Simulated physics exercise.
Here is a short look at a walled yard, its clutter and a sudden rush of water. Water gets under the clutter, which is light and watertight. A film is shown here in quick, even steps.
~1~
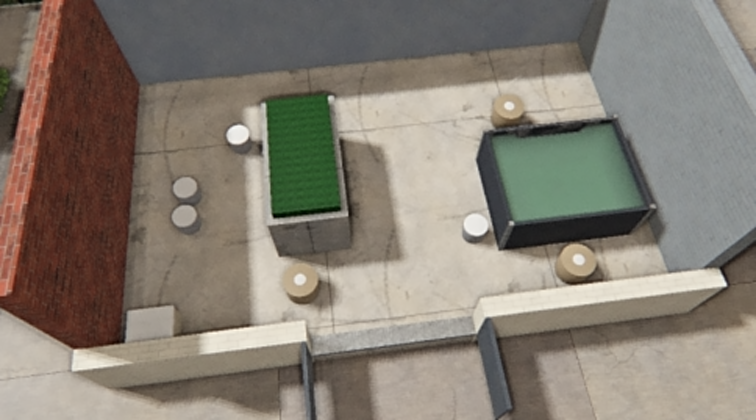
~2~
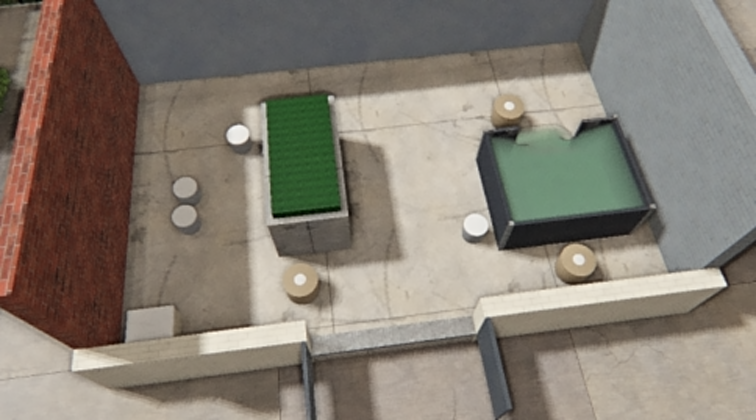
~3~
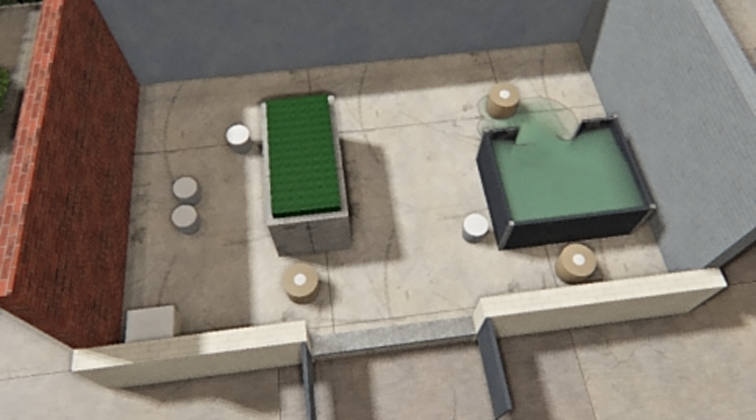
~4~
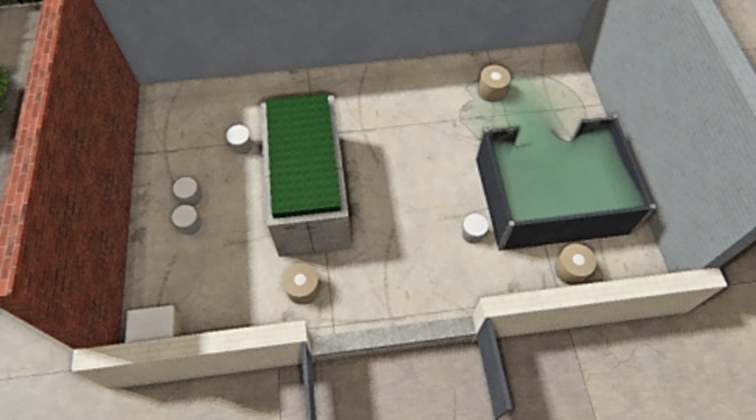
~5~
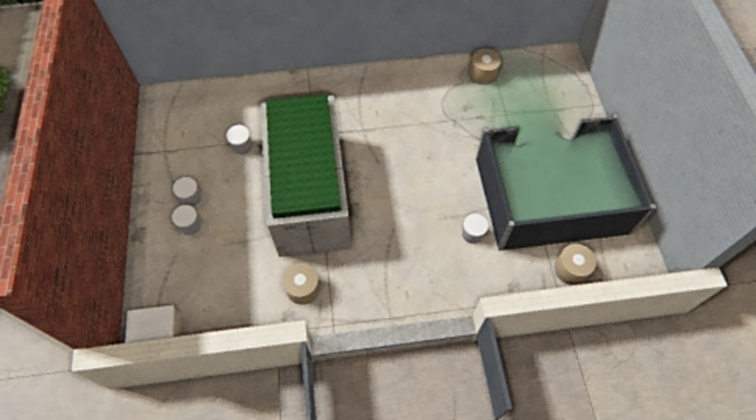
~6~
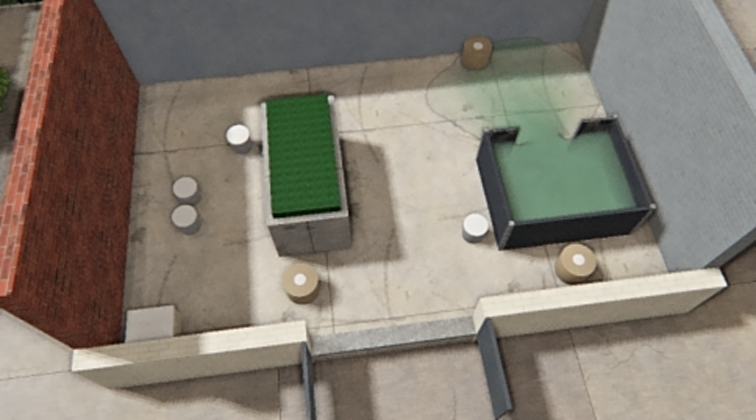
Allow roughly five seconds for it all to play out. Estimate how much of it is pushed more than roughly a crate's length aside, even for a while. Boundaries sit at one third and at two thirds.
The share is fewer than one third.
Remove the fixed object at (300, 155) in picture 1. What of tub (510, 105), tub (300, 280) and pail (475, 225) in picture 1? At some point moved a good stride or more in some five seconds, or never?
In sequence: Covered the distance, fell short, fell short.
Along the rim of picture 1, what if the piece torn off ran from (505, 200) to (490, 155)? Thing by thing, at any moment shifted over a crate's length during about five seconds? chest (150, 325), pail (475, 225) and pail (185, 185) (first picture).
The first: Went past that; the second: Went past that; the third: Fell short.
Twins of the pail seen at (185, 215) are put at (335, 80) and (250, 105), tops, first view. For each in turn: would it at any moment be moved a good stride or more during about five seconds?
Item by item: Driven off; driven off.
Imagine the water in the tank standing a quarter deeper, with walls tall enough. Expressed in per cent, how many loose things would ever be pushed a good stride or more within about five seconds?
Roughly 40 %.
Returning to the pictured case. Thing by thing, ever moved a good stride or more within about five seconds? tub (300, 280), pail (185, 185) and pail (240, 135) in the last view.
Item one never gets that far, item two never gets that far, item three gets that far.
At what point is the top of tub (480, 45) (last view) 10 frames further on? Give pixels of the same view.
Near (361, 74).
A moment on, 1 of 8 are well off their spots; 1 afloat.
Next, 1 of 8 are well off their spots; 1 afloat.
Later, 2 of 8 are well off their spots; 1 afloat.
In the end, 2 of 8 are well off their spots, and 2 have been at some point; 1 afloat.
